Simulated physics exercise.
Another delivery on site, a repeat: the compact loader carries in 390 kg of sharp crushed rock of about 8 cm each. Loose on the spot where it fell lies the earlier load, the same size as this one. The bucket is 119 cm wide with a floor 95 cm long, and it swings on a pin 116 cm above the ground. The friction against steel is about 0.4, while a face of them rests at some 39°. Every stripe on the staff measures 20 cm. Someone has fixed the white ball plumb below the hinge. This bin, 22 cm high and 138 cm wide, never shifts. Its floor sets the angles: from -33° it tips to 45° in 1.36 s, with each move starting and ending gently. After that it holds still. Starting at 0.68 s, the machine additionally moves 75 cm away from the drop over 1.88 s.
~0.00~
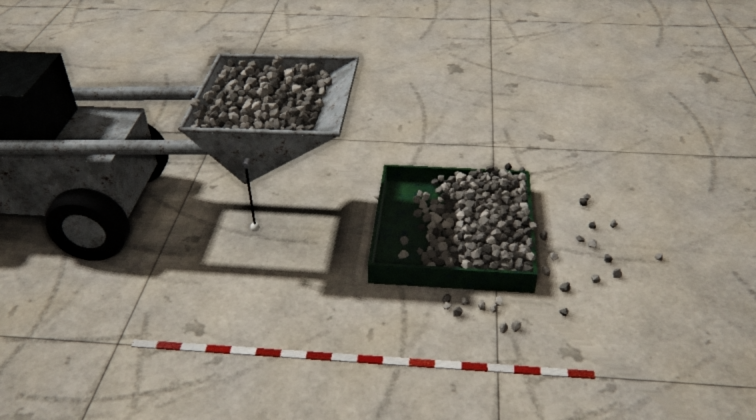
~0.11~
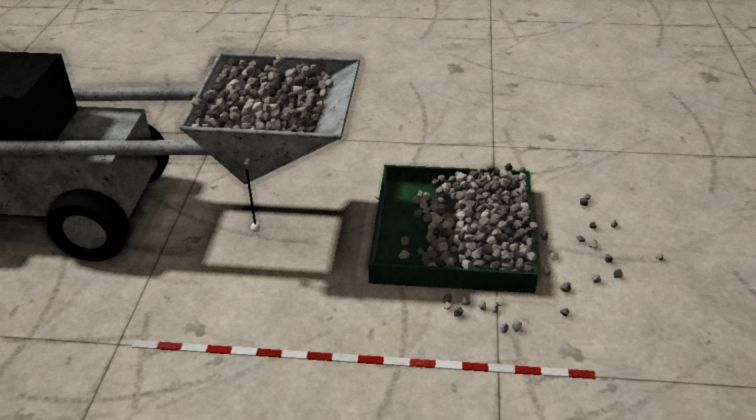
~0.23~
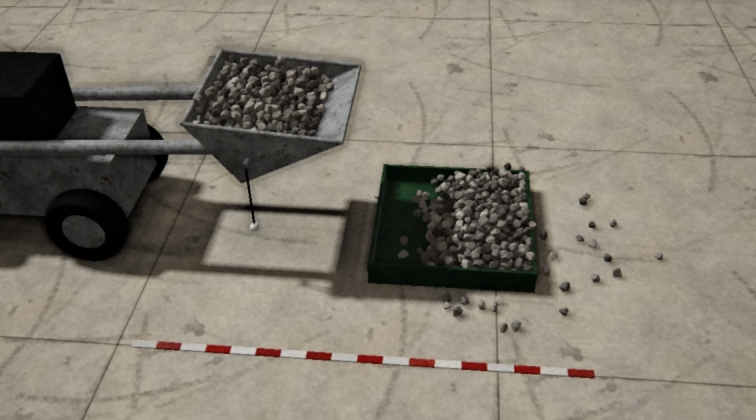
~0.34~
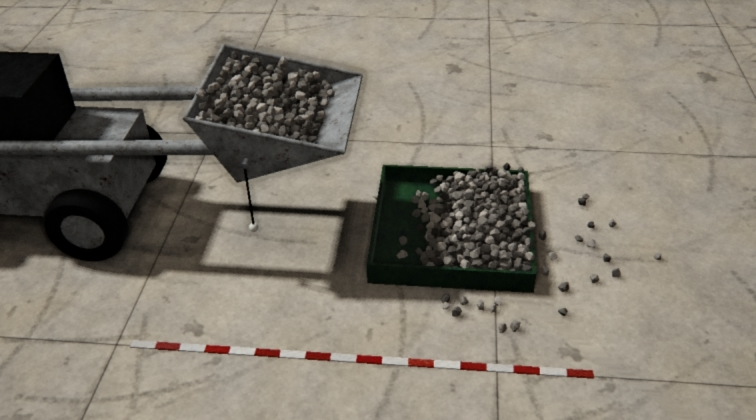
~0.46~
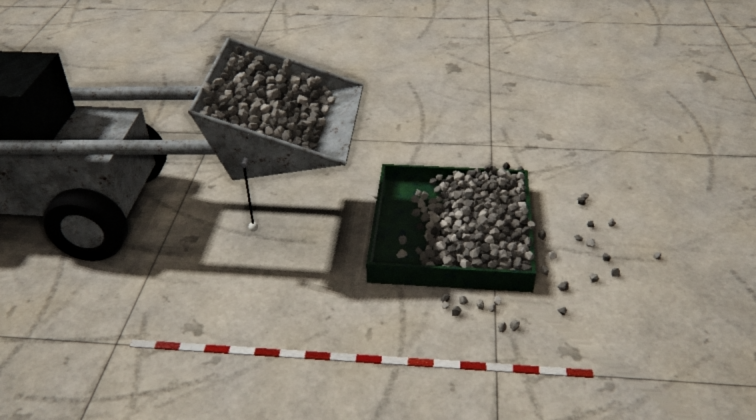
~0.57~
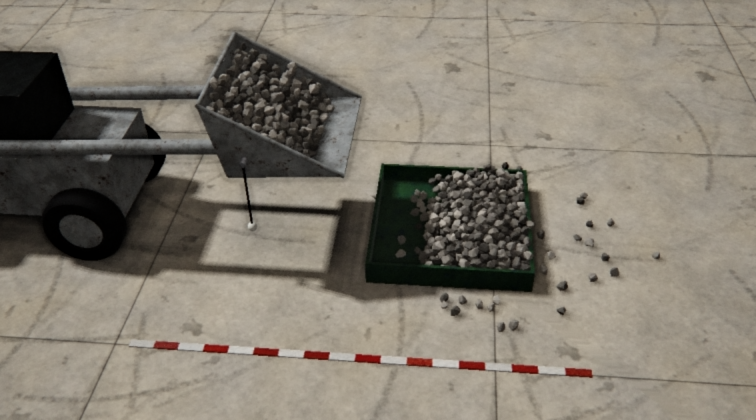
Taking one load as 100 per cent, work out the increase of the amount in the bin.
The amount rises by roughly 1 per cent.
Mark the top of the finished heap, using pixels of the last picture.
About (484, 206).
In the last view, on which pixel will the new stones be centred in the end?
Roughly at pixel (319, 220).
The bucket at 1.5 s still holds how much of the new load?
Estimate: 35 % remaining inside, roughly.
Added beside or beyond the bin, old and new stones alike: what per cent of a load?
Approximately 0 parts per hundred.
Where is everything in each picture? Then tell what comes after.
The first picture shows lip at (340, 134), floor tilted -33°, highest stones at (277, 73). The earlier load is highest near (489, 201), 35 cm above ground level, 95 % in the bin, 5 % beside or beyond the bin.
In the second picture, the bucket is at -31°, its lip at (341, 137); the top of the load is at (272, 75); the stones move at 0.1 m/s on average.
The third picture shows lip at (343, 143), floor tilted -27°, highest stones at (242, 73); the stones move at 0.2 m/s on average.
The fourth picture shows lip at (345, 152), floor tilted -21°, highest stones at (231, 70); the stones move at 0.3 m/s on average.
In the fifth picture, the bucket is at -13°, its lip at (346, 164); the top of the load is at (233, 66); the stones move at 0.3 m/s on average.
In the sixth picture, the bucket is at -3°, its lip at (344, 177); the top of the load is at (239, 63); the stones move at 0.4 m/s on average.
After 1.0 s the floor is at 33°; in per cent of one load, 100 in the bucket, 95 in the bin, 5 beside or beyond the bin; the foremost stones are at (604, 233).
After 1.5 s the floor is at 45°; in per cent of one load, 35 in the bucket, 65 short of the bin, 95 in the bin, 5 beside or beyond the bin; the foremost stones are at (604, 233).
After 3.0 s the floor is at 45°; in per cent of one load, 0 in the bucket, 99 short of the bin, 96 in the bin, 5 beside or beyond the bin; the foremost stones are at (604, 233).
After 5.7 s the floor is at 45°; in per cent of one load, 0 in the bucket, 99 short of the bin, 96 in the bin, 5 beside or beyond the bin; the foremost stones are at (604, 233). Net gain in the bin, 1.
